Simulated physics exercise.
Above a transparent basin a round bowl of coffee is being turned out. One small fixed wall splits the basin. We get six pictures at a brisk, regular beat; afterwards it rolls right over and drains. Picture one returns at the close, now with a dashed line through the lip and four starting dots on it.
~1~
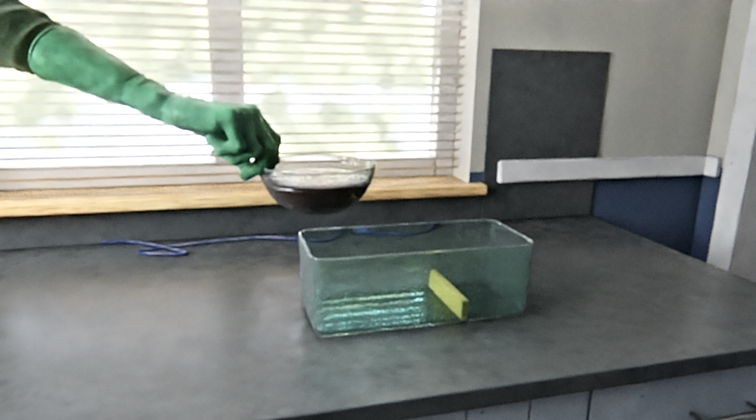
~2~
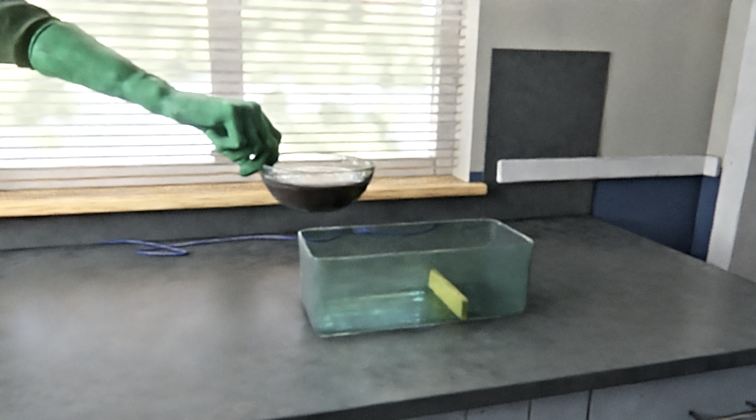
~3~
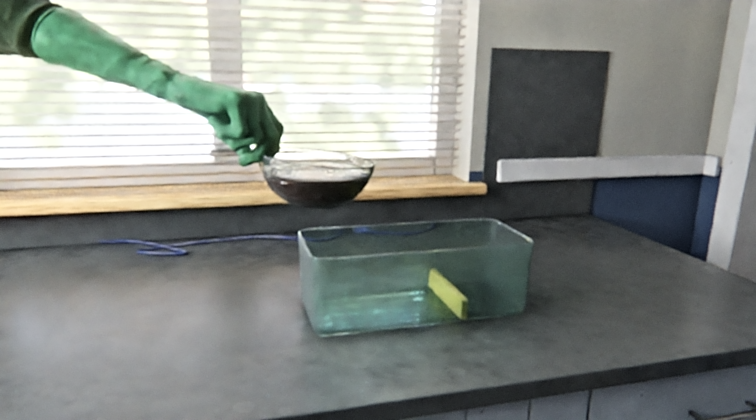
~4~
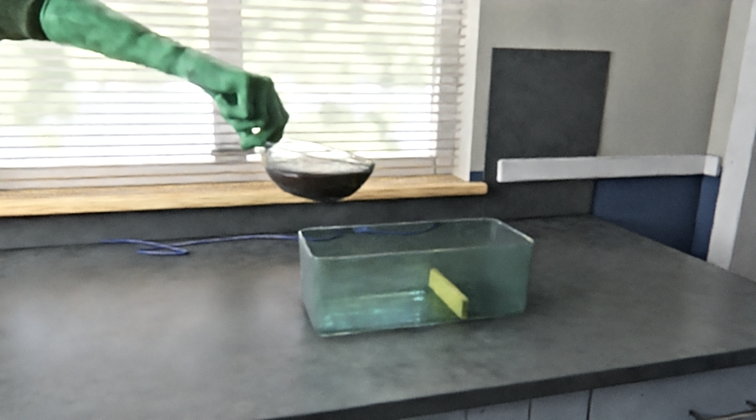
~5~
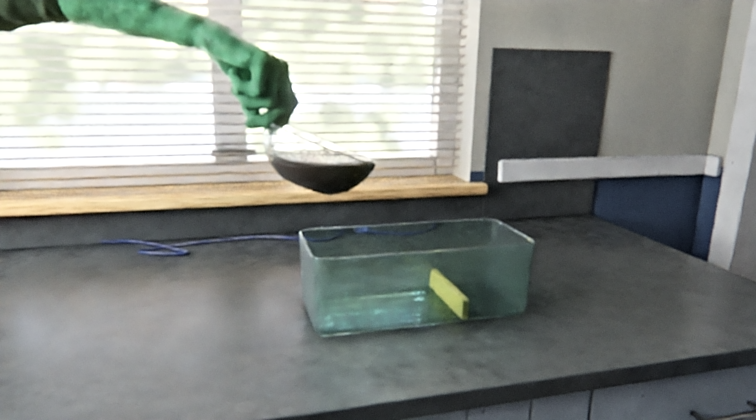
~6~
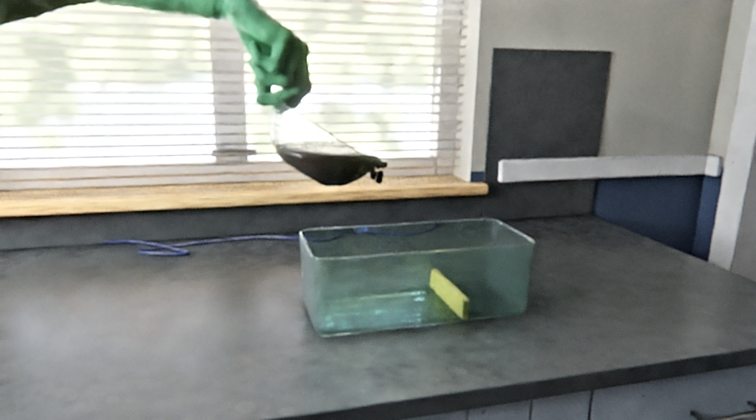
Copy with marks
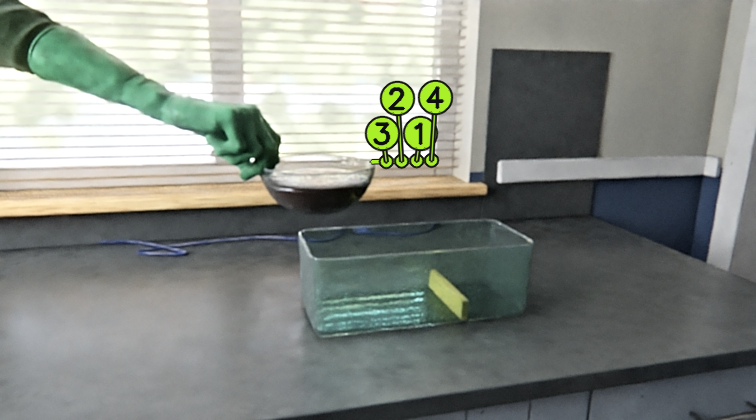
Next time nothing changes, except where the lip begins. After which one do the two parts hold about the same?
Go for 3.
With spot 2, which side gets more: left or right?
The right one.
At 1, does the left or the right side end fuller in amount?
The right side.
On the marked copy, 1 at (416, 160); 2 at (401, 161); 3 at (386, 161); 4 at (431, 160).
Choosing 1, about 21 % ends left of the wall and 78 % right of it.
Choosing 2, about 25 % ends left of the wall and 74 % right of it.
Choosing 3, about 49 % ends left of the wall and 50 % right of it.
Choosing 4, about 30 % ends left of the wall and 69 % right of it.
